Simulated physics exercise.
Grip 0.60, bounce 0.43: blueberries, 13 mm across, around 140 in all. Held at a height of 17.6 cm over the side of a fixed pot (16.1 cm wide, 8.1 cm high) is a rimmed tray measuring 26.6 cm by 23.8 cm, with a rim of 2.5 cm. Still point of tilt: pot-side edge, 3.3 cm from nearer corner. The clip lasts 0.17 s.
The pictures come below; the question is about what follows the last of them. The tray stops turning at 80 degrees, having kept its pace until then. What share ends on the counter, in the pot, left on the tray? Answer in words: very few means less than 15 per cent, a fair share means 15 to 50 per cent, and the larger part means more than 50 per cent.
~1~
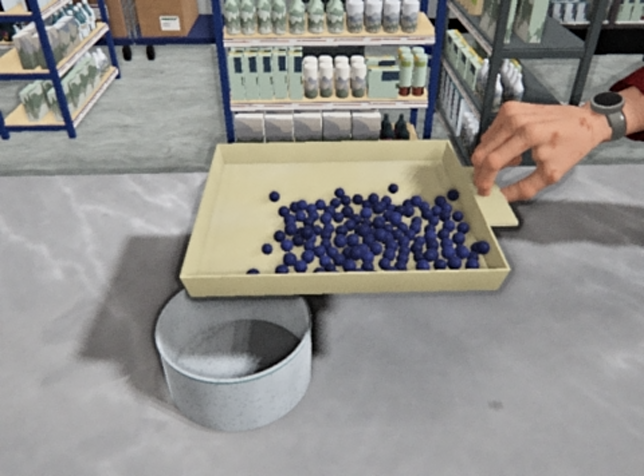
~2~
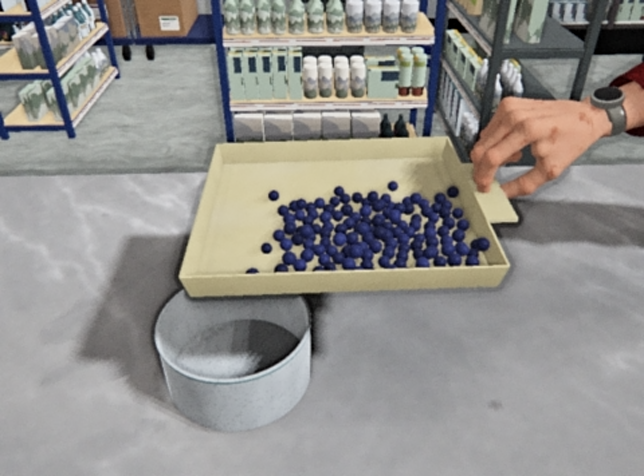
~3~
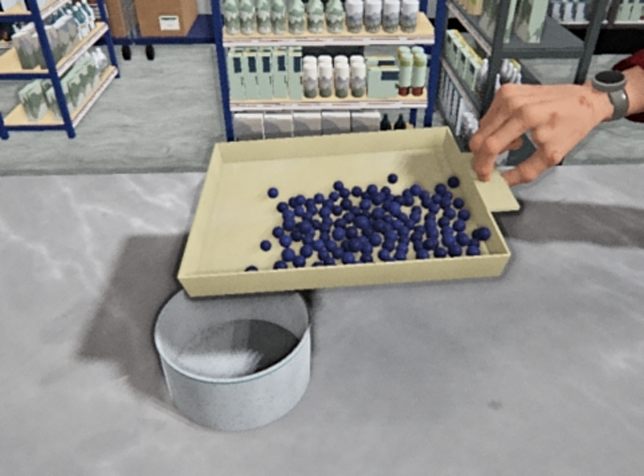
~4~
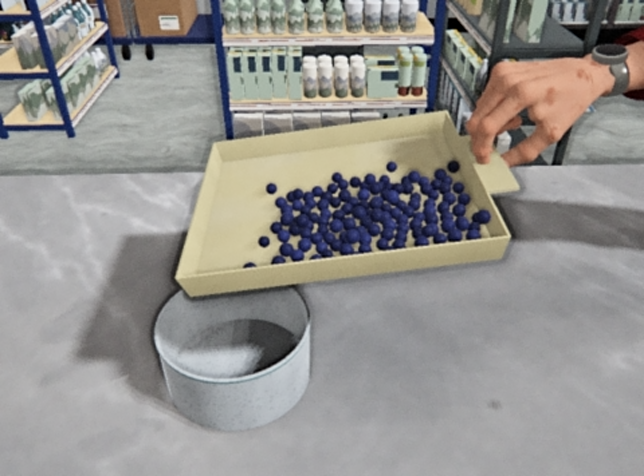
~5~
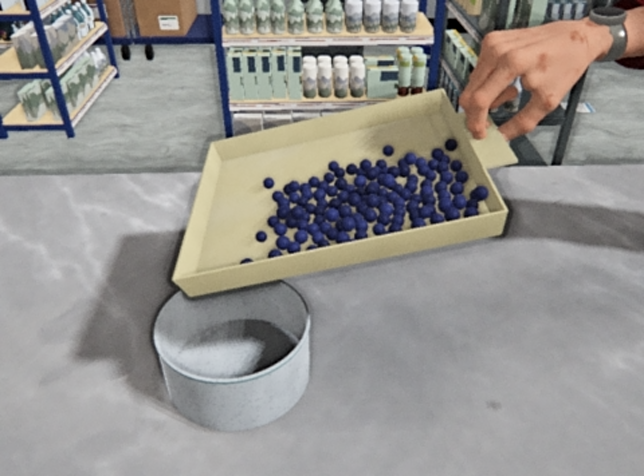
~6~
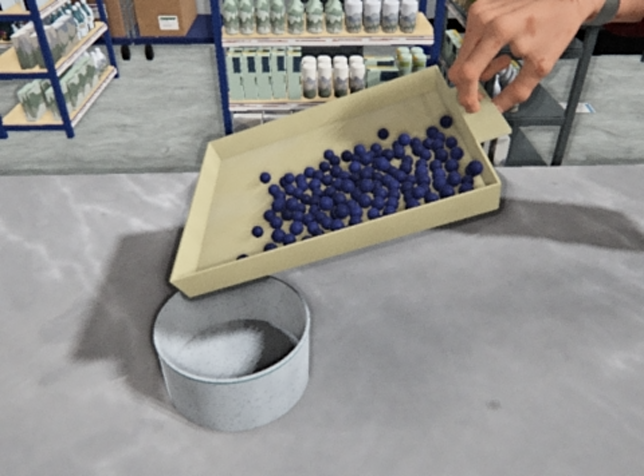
Counter: The larger part. Pot: Very few. Tray: A fair share.
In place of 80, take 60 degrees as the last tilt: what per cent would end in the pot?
That would give about 0 per cent.
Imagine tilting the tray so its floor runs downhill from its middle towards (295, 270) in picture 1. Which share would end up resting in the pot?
My guess is roughly 0 percent.
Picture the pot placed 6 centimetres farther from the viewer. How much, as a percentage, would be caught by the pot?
I'd say some 0 per cent would end up there.
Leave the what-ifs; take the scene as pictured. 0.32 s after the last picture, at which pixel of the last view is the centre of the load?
Roughly pixel (200, 196).
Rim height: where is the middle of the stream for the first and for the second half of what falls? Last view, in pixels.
Earlier half close to (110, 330), later half at (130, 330) in pixels.
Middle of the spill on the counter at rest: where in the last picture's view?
(55, 389), roughly.
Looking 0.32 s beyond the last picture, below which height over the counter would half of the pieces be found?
Roughly 24 centimetres.
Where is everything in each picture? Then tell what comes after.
In the first picture, tray tilt 0 degrees, front corners at (187, 273) and (502, 266); middle of the pieces at (371, 234); pot at (234, 320).
In the second picture, tray tilt 1 degrees, front corners at (186, 273) and (502, 263); middle of the pieces at (371, 232).
In the third picture, tray tilt 3 degrees, front corners at (185, 273) and (503, 252), lowest corner left front; middle of the pieces at (371, 225).
In the fourth picture, tray tilt 7 degrees, front corners at (183, 274) and (502, 234), lowest corner left front; middle of the pieces at (369, 215).
In the fifth picture, tray tilt 13 degrees, front corners at (179, 275) and (499, 209), lowest corner left front; middle of the pieces at (366, 202).
In the sixth picture, tray tilt 19 degrees, front corners at (176, 276) and (492, 182), lowest corner left front; middle of the pieces at (360, 187); pot at (233, 320).
Then, 0.20 s after the last picture, tilt 52 degrees; the tray holds 100 %, the pot 0 %.
Then, 0.32 s after the last picture, tilt 71 degrees; the tray holds 100 %, the pot 0 %.
Then, 0.58 s after the last picture, tilt 80 degrees; the tray holds 25 %, the pot 0 %.
In the end, counter 75 %, pot 5 %, tray 25 %.
